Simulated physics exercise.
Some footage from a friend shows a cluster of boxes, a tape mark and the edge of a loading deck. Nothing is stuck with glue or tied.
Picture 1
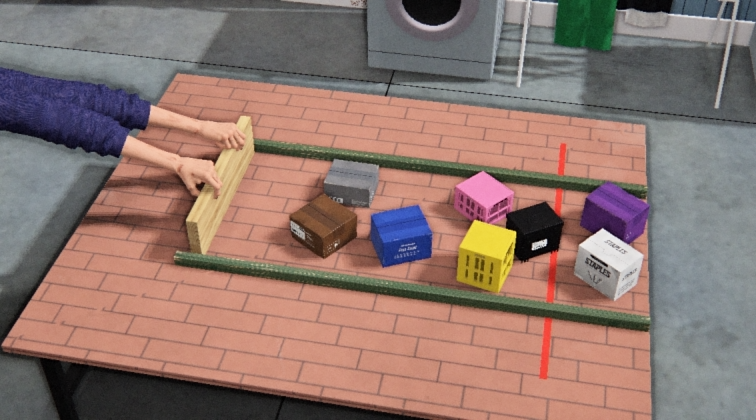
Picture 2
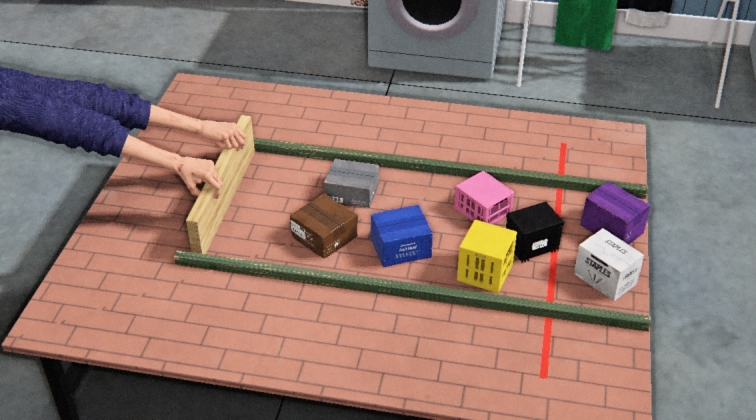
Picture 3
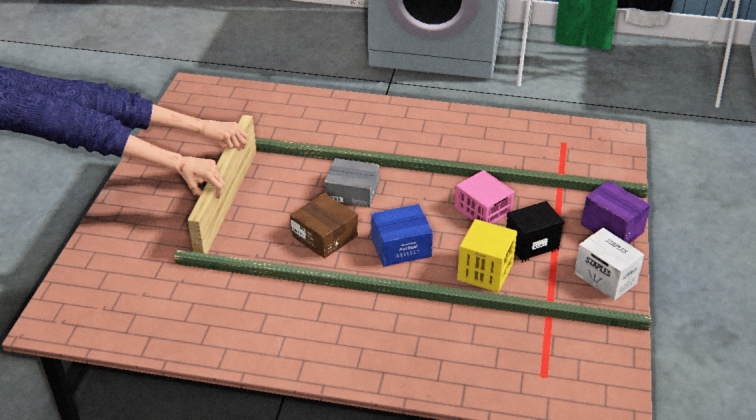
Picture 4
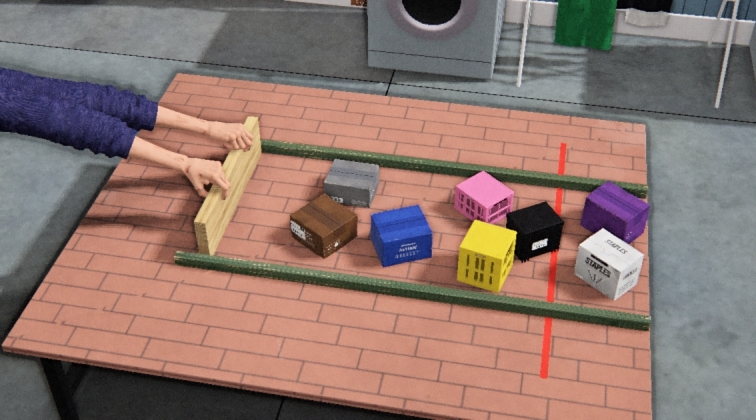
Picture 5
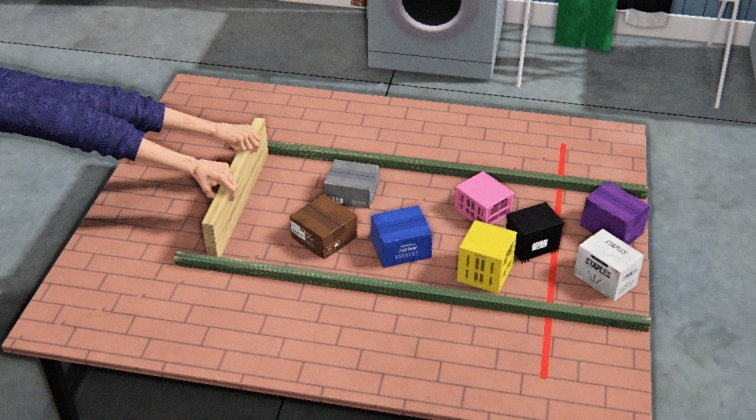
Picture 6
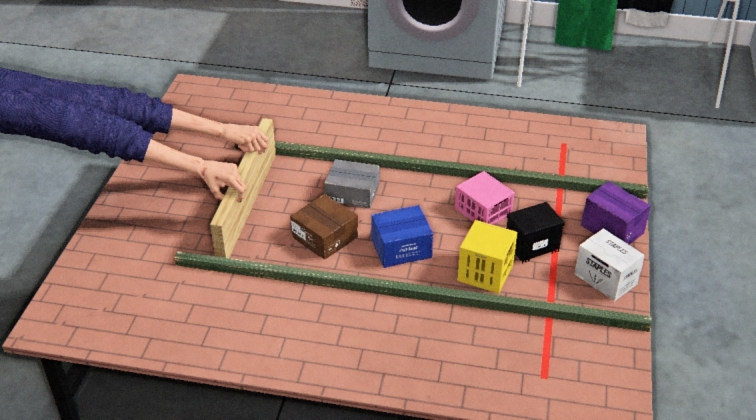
At first, two hands hold a wooden plank upright at the left of a brick-patterned table, between two green rails, with a cluster of coloured boxes and a red line to the right. Then the hands slide the plank slightly rightward toward the brown and grey boxes, while every box stays still.
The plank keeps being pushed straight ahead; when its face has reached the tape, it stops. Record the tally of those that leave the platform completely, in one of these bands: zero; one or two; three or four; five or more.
So the tally of ones that come down is three, perhaps four, really.
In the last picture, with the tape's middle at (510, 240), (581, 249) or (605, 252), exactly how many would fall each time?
So, reaching the ground: 0, then 6, then 6.
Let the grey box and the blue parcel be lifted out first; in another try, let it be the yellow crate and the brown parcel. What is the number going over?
In order, the numbers are 0 and 1.
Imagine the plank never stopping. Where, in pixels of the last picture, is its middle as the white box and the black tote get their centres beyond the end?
First one: Around (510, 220). Other one: Around (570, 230).
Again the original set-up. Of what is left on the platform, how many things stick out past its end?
That would be 3.
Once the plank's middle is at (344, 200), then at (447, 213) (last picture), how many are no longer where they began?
At first I count 3, and then 6.
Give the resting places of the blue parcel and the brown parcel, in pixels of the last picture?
Blue parcel at about (633, 276), brown parcel at about (581, 250).
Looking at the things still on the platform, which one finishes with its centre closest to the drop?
The foremost one is the black tote.
A little later, none off yet; purple box at rest near (615, 215); white box at rest near (609, 265); black tote at rest near (534, 233).
Next, none off yet; purple box at rest near (615, 215); white box at rest near (609, 265); black tote shifted a little near (553, 231).
When it is over, the number that fall off is three or four; down, yellow crate, white box and purple box.
